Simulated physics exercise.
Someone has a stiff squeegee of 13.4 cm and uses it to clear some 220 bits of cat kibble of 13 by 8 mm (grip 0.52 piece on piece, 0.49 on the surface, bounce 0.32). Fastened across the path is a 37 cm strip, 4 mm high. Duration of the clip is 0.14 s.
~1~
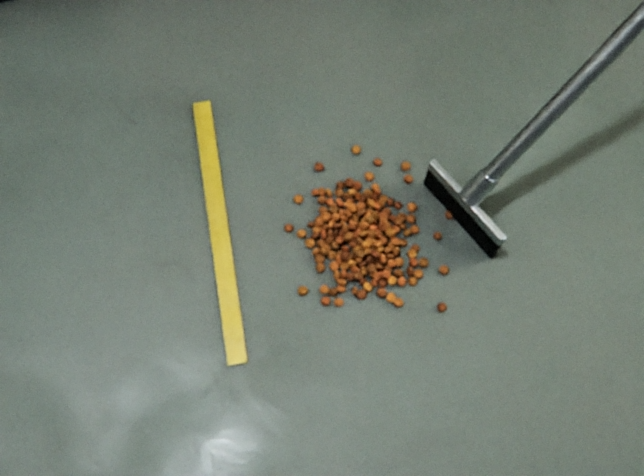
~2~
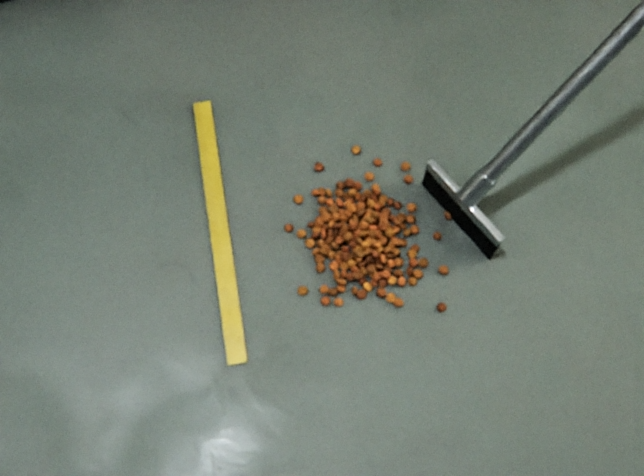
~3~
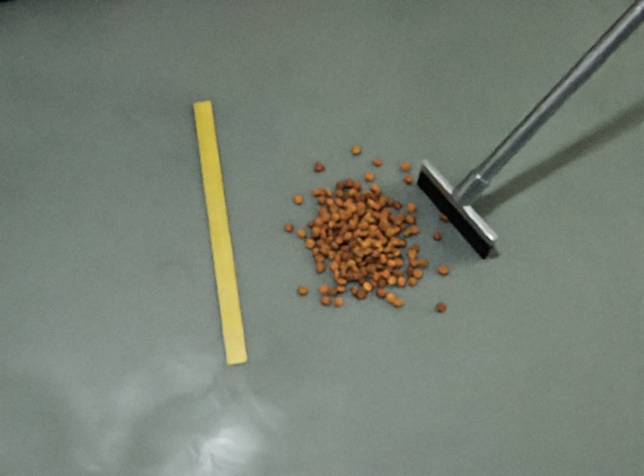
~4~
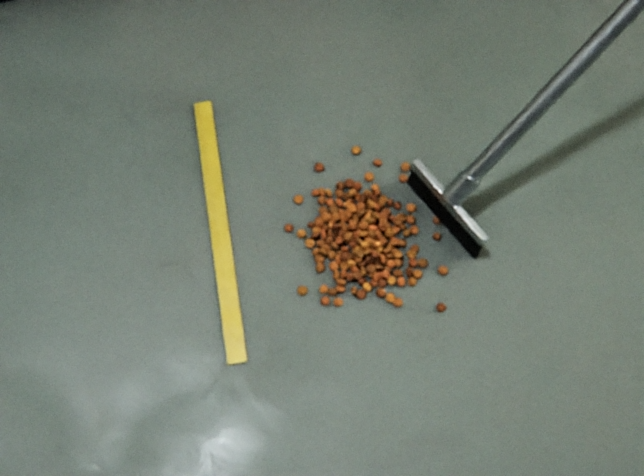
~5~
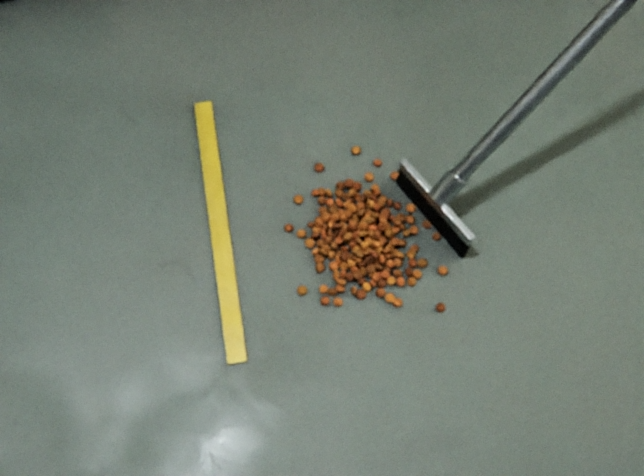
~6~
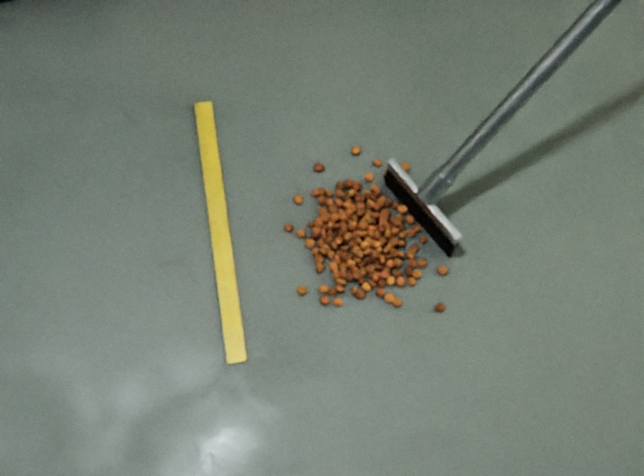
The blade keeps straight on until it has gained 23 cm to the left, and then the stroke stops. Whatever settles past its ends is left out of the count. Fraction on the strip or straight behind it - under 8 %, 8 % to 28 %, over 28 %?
Not many stay on or behind the strip.
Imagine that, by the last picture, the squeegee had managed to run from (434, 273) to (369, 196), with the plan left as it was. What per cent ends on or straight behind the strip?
Result: Exceeds 10.
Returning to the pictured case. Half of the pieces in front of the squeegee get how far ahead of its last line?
Some 3 cm from the line.
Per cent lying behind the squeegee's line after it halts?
Some 40 percent.
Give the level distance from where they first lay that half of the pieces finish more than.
I'd put it at close to 8 cm.
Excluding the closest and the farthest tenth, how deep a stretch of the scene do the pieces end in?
Close to 16 cm from front to back.
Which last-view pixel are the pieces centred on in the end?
The middle sits near pixel (292, 260).
Then, 0.22 s after the last picture, squeegee 17 cm from its start, spill 17 cm wide; elsewhere 100 %.
Then, 0.42 s after the last picture, squeegee 25 cm from its start, spill 19 cm wide; elsewhere 100 %.
Then, 0.61 s after the last picture, squeegee 25 cm from its start, spill 19 cm wide; elsewhere 100 %.
In the end, on or straight behind the strip 0 %, elsewhere 100 %.
